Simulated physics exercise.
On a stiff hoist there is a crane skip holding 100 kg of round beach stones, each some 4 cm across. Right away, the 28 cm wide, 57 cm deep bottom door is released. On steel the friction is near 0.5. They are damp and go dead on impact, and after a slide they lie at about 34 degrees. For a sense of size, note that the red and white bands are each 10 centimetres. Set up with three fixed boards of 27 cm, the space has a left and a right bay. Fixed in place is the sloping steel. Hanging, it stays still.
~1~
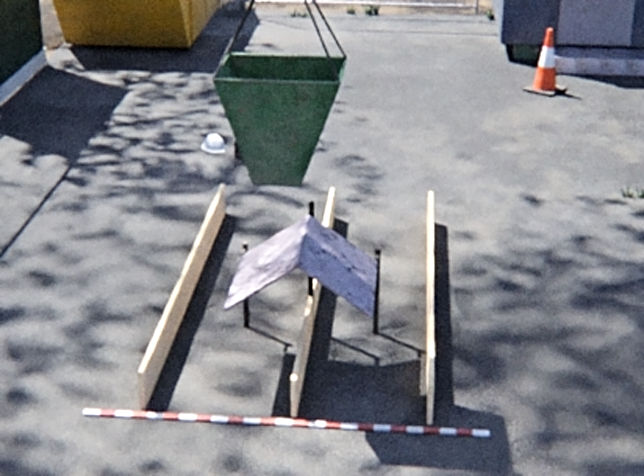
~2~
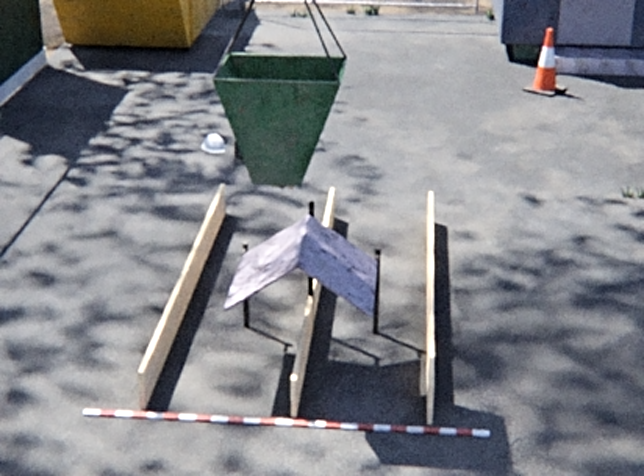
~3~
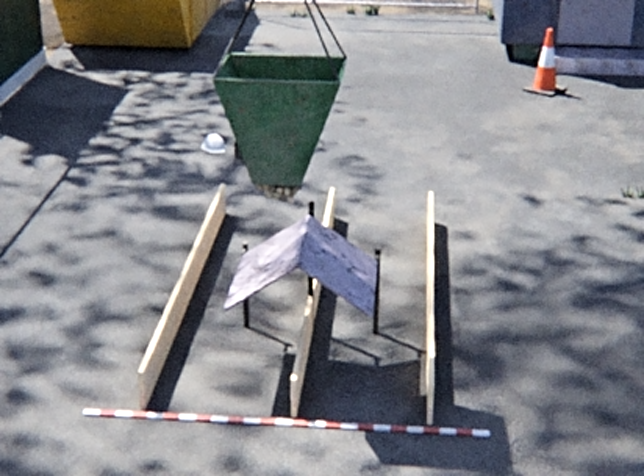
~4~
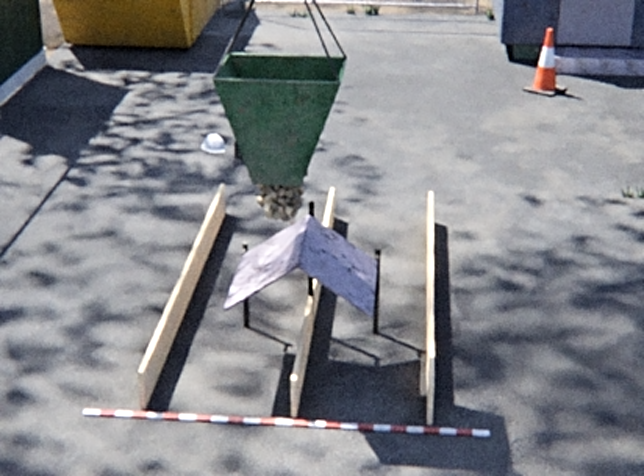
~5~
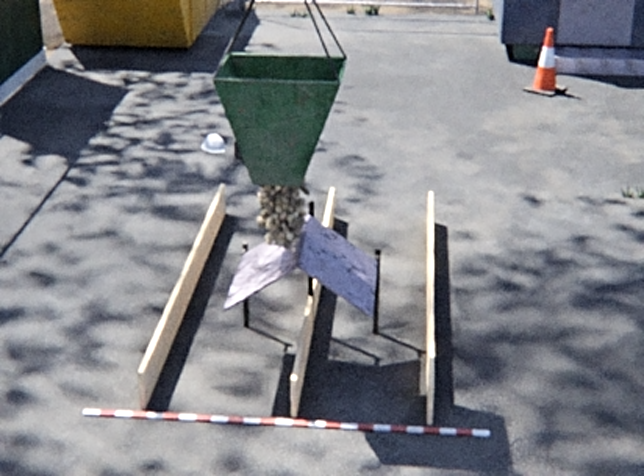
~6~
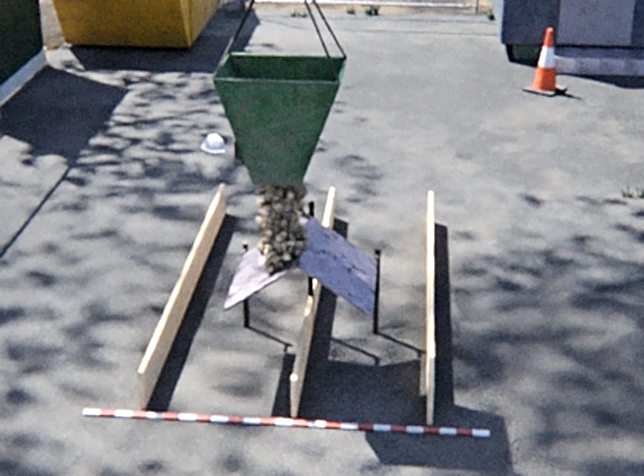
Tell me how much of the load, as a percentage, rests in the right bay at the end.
Some 4 percent of it.
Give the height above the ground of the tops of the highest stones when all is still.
Height at rest: Around 22 cm.
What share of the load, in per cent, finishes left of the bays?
I'd say close to 0 per cent of the load ends there.
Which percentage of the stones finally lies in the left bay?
Near 95 in a hundred.
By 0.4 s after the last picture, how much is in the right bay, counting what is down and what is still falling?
By then I'd say close to 0 per cent.
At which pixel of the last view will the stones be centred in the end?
Centre position approx (187, 356).
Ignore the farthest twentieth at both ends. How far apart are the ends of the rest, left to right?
The stretch runs about 70 cm.
Then, 0.4 s after the last picture, 0 % in the crane skip, 49 % on the steel, 50 % falling or lying in the left bay; the stones farthest right are at (366, 278).
Then, 0.8 s after the last picture, 0 % in the crane skip, 3 % on the steel, 2 % falling or lying left of the bays, 90 % falling or lying in the left bay, 4 % falling or lying in the right bay; the stones farthest right are at (423, 353).
Then, 1.4 s after the last picture, 0 % in the crane skip, 2 % falling or lying left of the bays, 93 % falling or lying in the left bay, 4 % falling or lying in the right bay; the stones farthest right are at (423, 371).
Then, 2.3 s after the last picture, 0 % in the crane skip, 2 % falling or lying left of the bays, 93 % falling or lying in the left bay, 4 % falling or lying in the right bay; the stones farthest right are at (423, 371).
Then, 4.2 s after the last picture, 0 % in the crane skip, 2 % left of the bays, 93 % in the left bay, 4 % in the right bay; the stones farthest right are at (423, 371).
